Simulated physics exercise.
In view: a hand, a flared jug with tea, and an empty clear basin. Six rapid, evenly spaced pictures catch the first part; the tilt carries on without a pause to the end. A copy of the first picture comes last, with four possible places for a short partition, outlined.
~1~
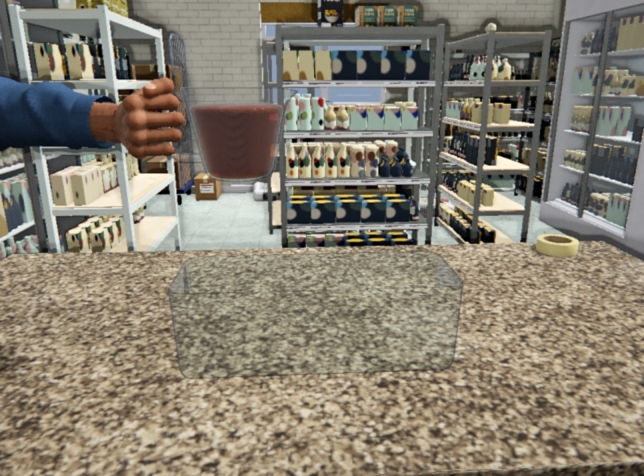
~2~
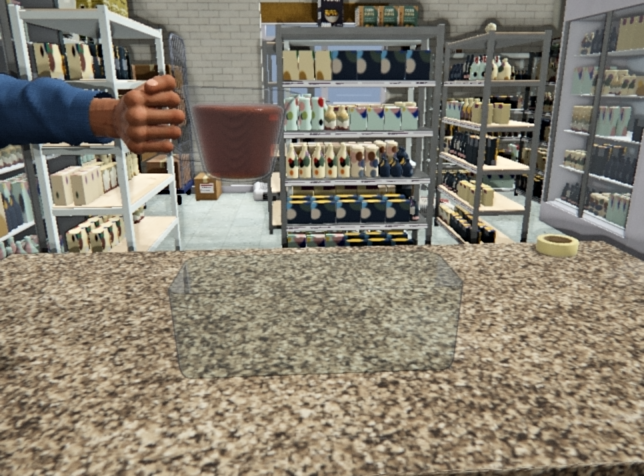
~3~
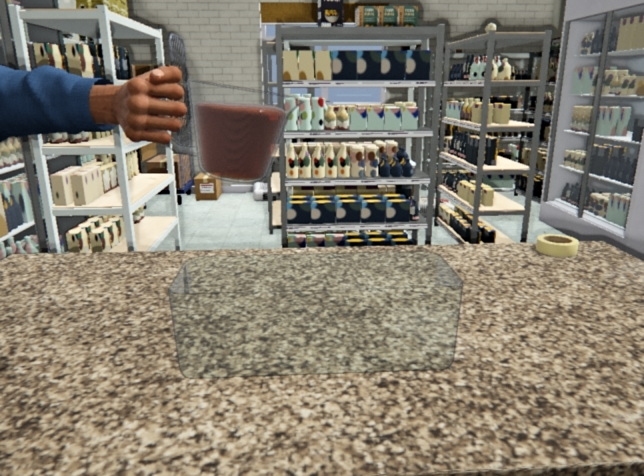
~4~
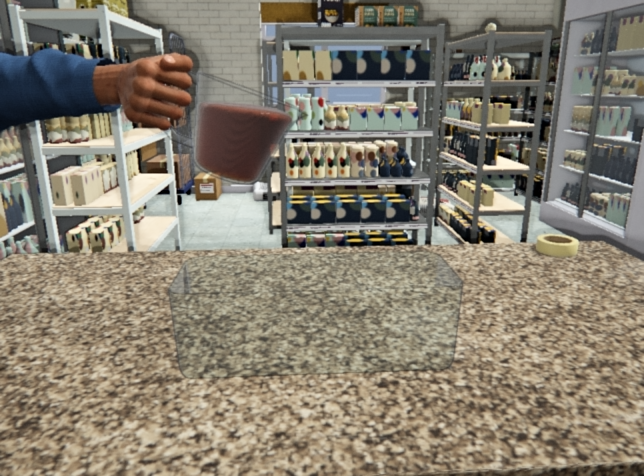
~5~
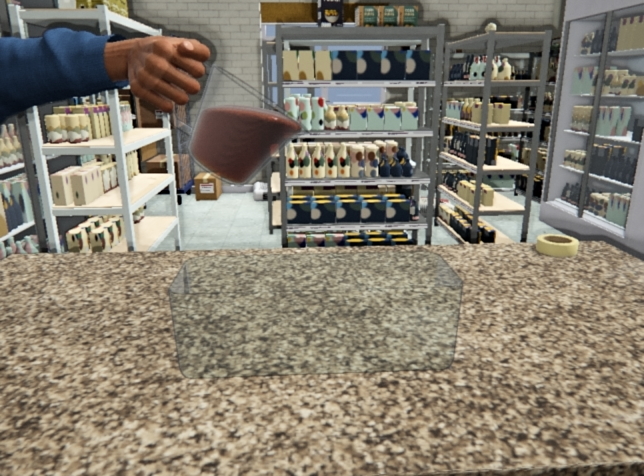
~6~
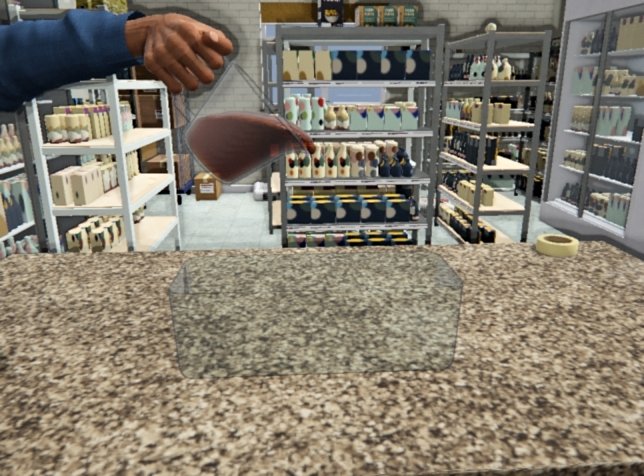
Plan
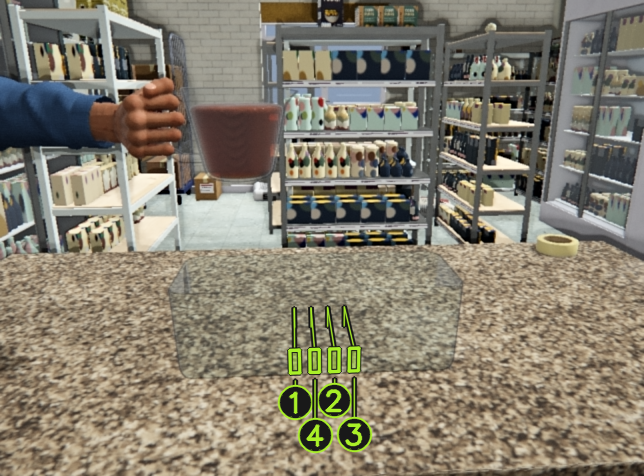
A hand in a blue sleeve held a clear, flared jug of reddish-brown tea above an empty clear basin on a speckled counter, then tilted it steadily to the right until tea reached over the lip.
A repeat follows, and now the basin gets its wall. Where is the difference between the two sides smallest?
Use position 2.
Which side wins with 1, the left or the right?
The right one.
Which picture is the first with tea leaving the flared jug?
Picture 6.
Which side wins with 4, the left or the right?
The right one.
In lime, 1 at (295, 380); 2 at (334, 378); 3 at (354, 378); 4 at (315, 379).
With 1, about 10 % ends left of the wall and 85 % right of it; 5 % is lost outside.
With 2, about 50 % ends left of the wall and 44 % right of it; 6 % is lost outside.
With 3, about 64 % ends left of the wall and 29 % right of it; 6 % is lost outside.
With 4, about 29 % ends left of the wall and 65 % right of it; 6 % is lost outside.
